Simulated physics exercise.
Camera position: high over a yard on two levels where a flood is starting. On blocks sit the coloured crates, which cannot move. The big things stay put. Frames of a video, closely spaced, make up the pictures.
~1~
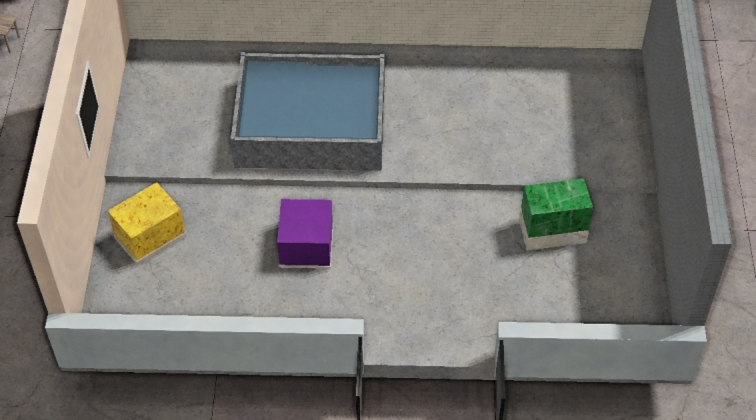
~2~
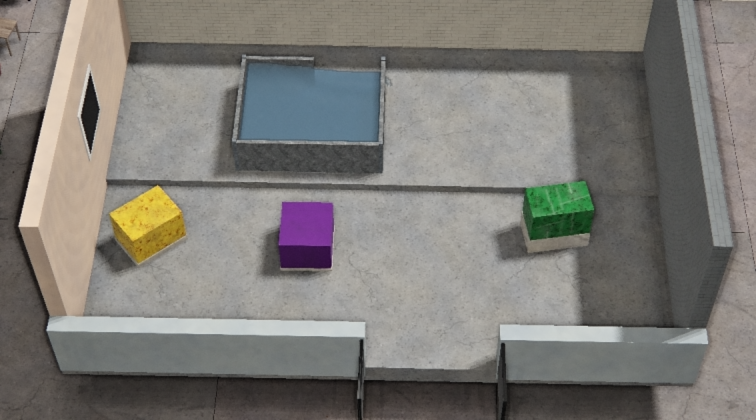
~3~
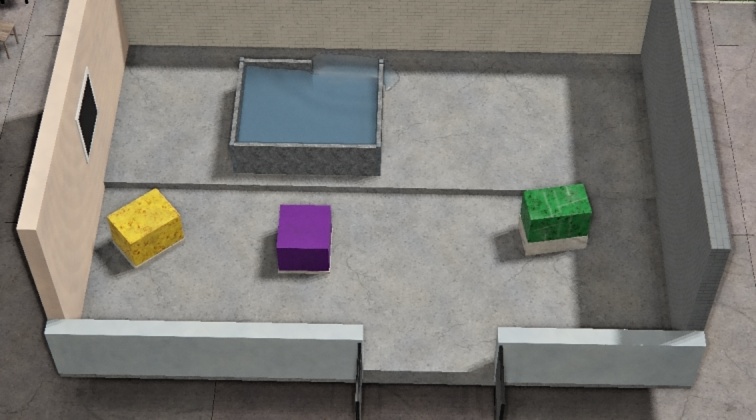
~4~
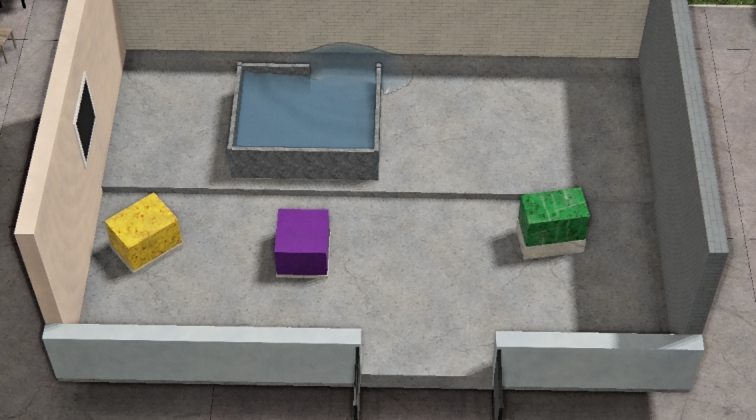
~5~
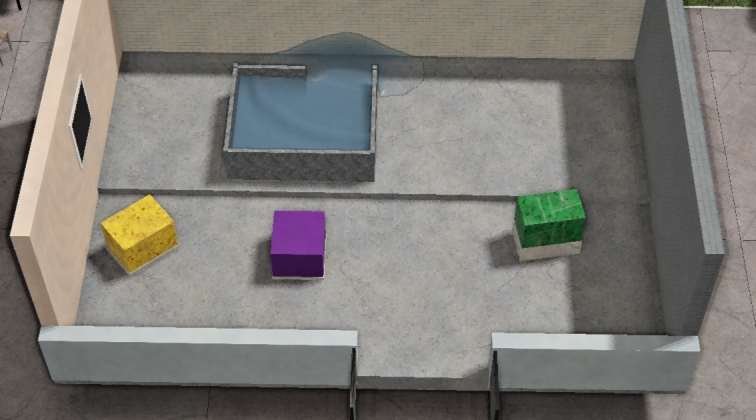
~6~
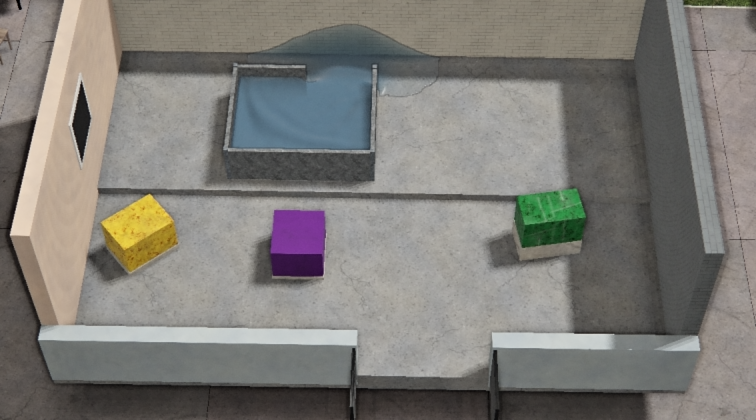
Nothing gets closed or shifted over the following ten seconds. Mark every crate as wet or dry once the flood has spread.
Yellow crate: Wet, green crate: Dry, purple crate: Wet.
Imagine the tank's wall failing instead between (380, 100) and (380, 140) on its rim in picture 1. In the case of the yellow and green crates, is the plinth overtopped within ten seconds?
So the yellow crate remains untouched while the green crate remains untouched.
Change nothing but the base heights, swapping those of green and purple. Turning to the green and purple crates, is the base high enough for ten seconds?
After the trade the green crate is inundated, and the purple crate is left untouched.
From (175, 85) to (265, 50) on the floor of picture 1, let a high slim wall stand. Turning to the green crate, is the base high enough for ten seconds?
Well, the green crate comes through dry in the end.
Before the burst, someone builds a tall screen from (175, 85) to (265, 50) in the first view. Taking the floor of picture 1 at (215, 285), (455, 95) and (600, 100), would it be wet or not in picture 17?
First unwetted, then inundated, then inundated.
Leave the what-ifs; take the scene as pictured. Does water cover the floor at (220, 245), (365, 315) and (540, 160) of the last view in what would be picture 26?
Point one left clear, point two left clear, point three sodden.
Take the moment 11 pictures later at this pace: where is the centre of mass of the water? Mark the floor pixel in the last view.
The water centres close to (336, 108).
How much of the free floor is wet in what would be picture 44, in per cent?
About 65 per cent.
A moment on, water covers 10 % of the floor; the yellow crate not reached, the green crate not reached, the purple crate not reached.
Next, water covers 30 % of the floor; the yellow crate not reached, the green crate not reached, the purple crate not reached.
Then, water covers 40 % of the floor; the yellow crate water round its plinth, the green crate water round its plinth, the purple crate not reached.
Later, water covers 65 % of the floor; the yellow crate water round its plinth, the green crate water round its plinth, the purple crate water round its plinth.
In the end, water covers 90 % of the floor; the yellow crate was topped, the green crate stayed above the water, the purple crate was topped.
